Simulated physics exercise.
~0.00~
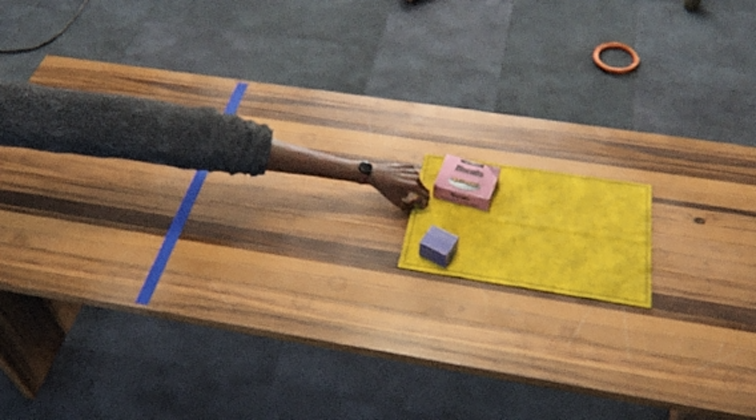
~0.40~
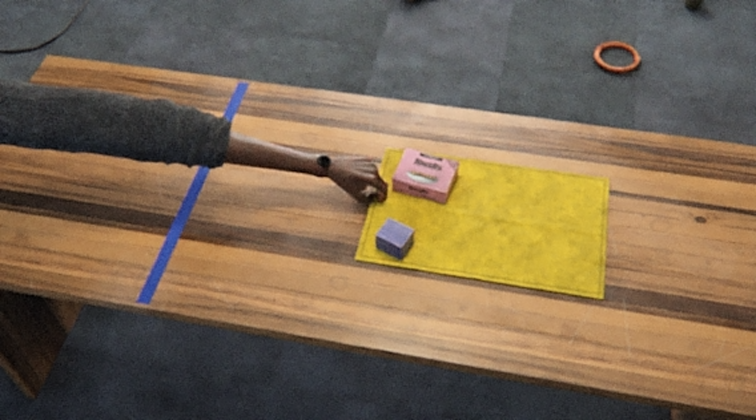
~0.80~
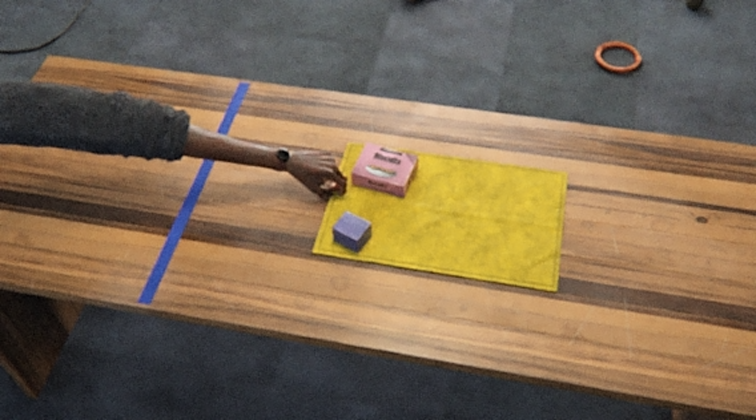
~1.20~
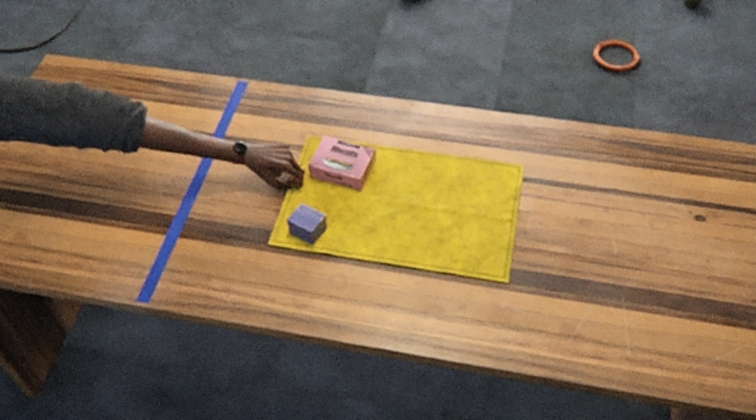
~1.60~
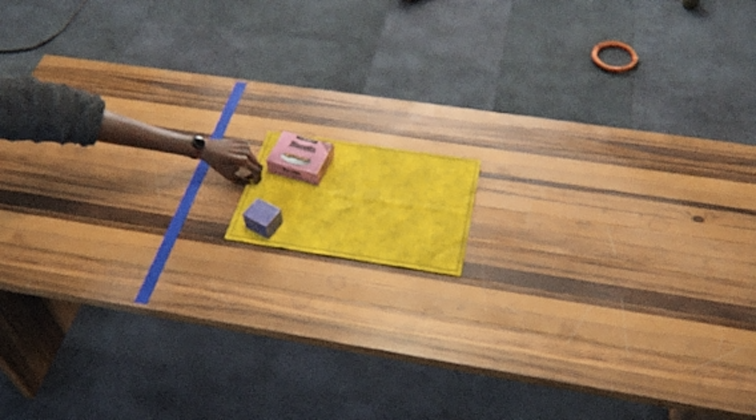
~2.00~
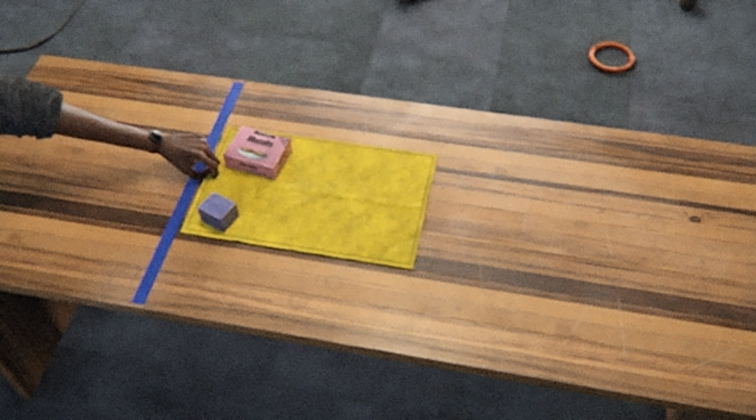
On a striped wooden desk above a grey floor, a yellow place mat lies to the right of a strip of blue tape, carrying a pink packet and a small blue block. An arm in a dark sleeve, with a watch at the wrist, reaches in from the left and holds the mat's near corner. The hand draws the mat steadily leftward, and both objects ride along without shifting on it. The arm withdraws further as the mat nears the strip. Finally the mat's left edge arrives at the tape, with the block and packet still on the cloth.
